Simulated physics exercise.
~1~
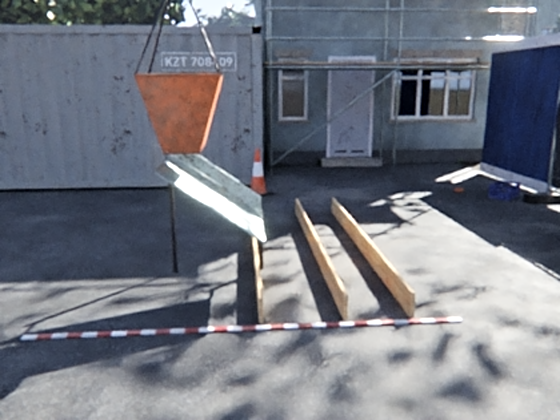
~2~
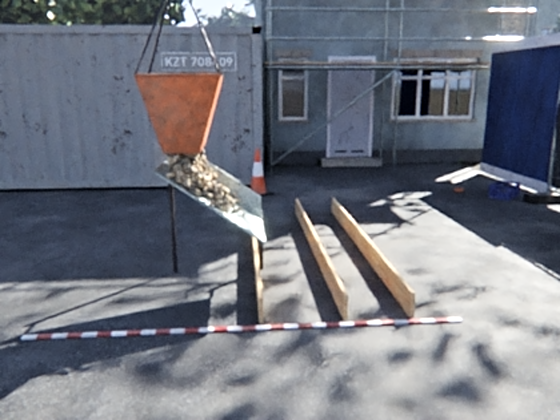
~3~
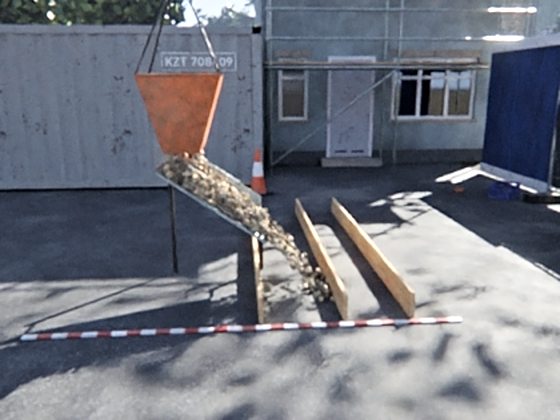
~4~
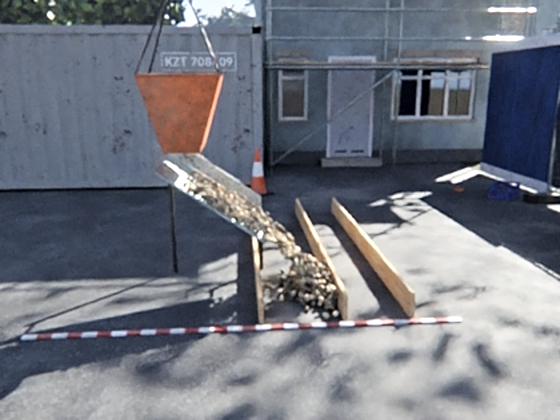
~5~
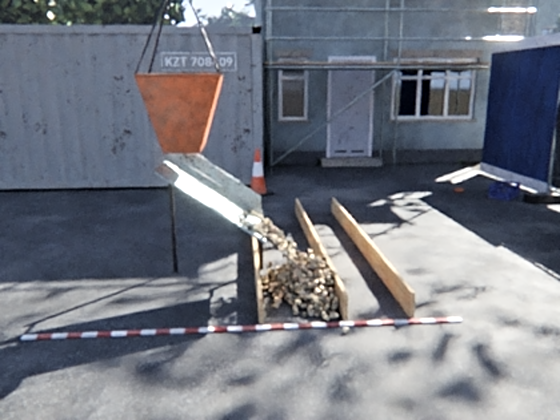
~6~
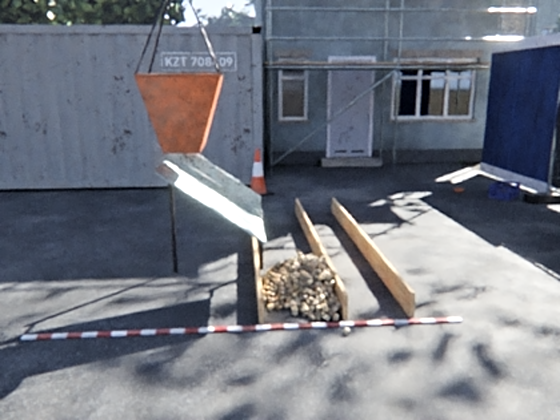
A long pale shipping container stands across the left of a paved yard, seen from a fixed, slightly raised viewpoint, with a grey building and scaffolding behind and a blue panel at right. An orange hopper hangs above a sloping steel chute, near a traffic cone, three wooden planks and a red-and-white striped staff on the ground. Brown and grey stones drop from the hopper onto the chute. They slide down to the right and spill between the left and middle planks. The hopper and chute empty, and the stones rest heaped in the left bay, leaving the right bay empty.
